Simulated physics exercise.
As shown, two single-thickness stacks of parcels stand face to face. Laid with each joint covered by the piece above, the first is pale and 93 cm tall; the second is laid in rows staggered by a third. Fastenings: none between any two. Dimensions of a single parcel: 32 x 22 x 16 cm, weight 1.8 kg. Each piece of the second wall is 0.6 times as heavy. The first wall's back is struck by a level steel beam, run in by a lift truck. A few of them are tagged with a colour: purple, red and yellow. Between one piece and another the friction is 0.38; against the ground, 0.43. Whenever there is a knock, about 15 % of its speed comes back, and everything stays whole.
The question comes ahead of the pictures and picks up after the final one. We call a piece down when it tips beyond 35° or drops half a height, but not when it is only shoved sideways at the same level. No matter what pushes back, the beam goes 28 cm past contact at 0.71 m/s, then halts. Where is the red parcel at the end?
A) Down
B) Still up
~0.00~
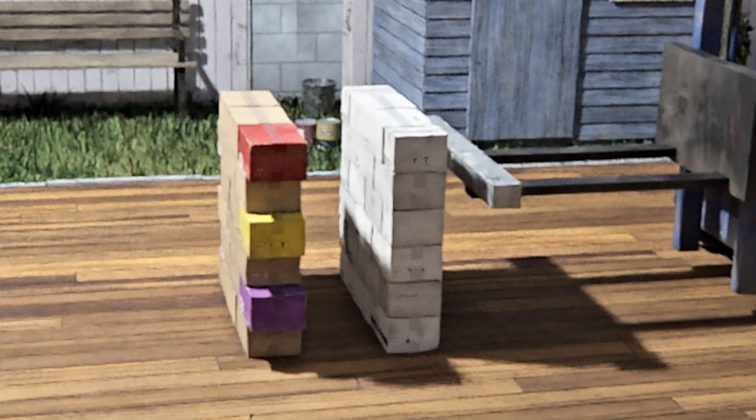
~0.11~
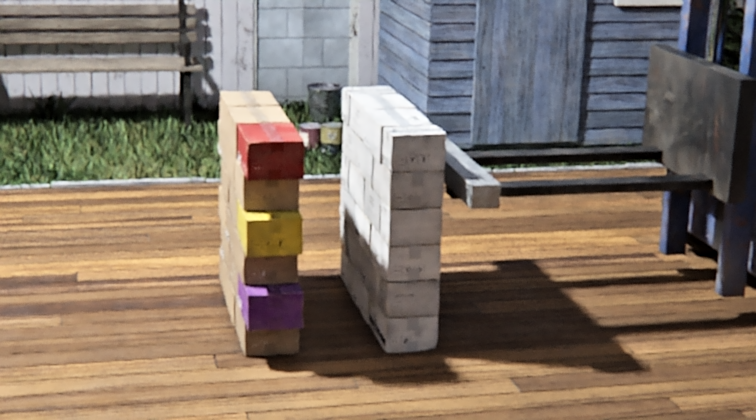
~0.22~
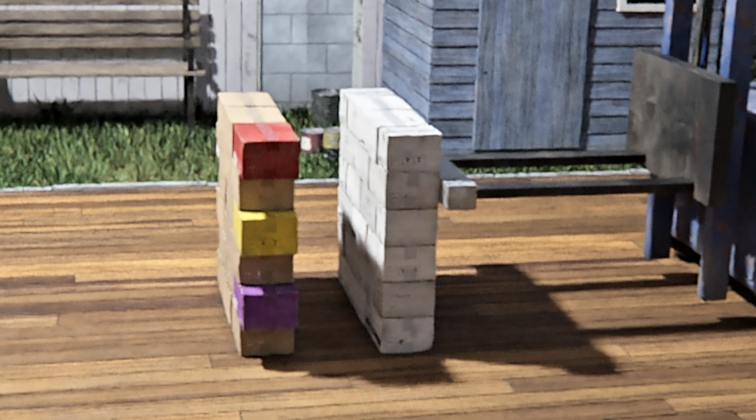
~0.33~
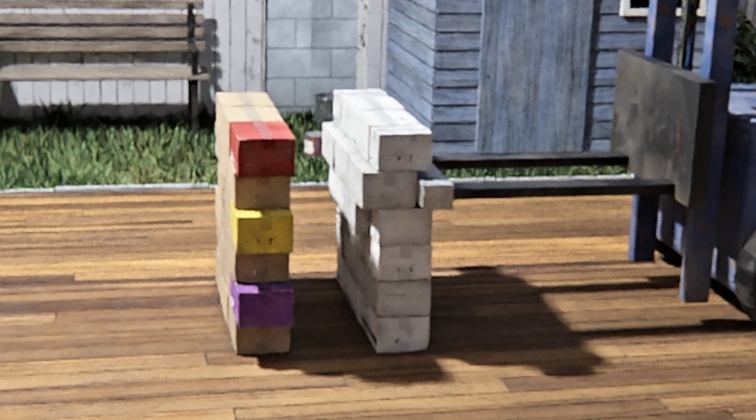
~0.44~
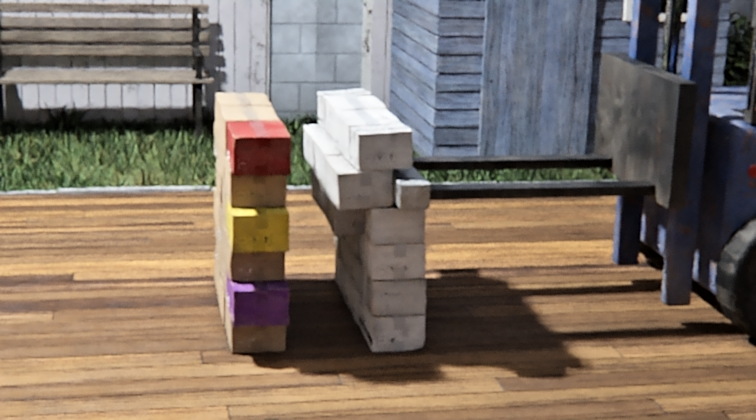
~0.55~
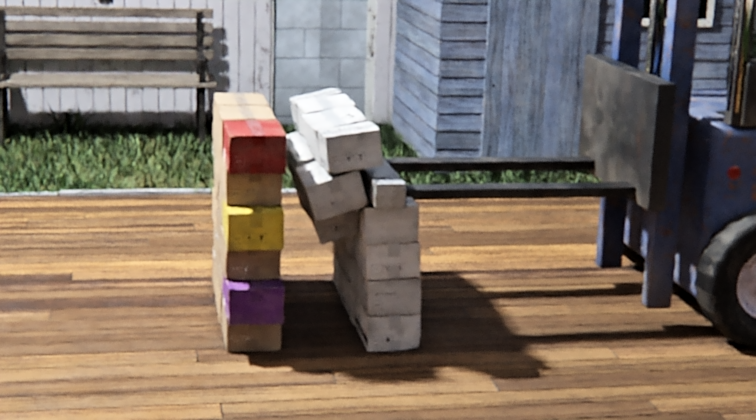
Down.
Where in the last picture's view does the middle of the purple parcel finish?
Last frame, centre at roughly (246, 331).
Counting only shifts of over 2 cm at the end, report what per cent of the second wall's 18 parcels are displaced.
90 %.
By 0.92 s, 10 of the pale wall down; none of the 18 parcels of the second wall down, 16 disturbed; red parcel tilted 13°; yellow parcel tilted 13°.
By 1.36 s, 10 of the pale wall down; 15 of the 18 parcels of the second wall down; red parcel tilted 75°, 61 cm lower; yellow parcel on its side.
When it is over (4.0 s), 10 of the pale wall down; 16 of the 18 parcels of the second wall down; red parcel on its side; yellow parcel upside down; purple parcel on its side. In pixels of the last frame, middles, yellow parcel near (43, 342).
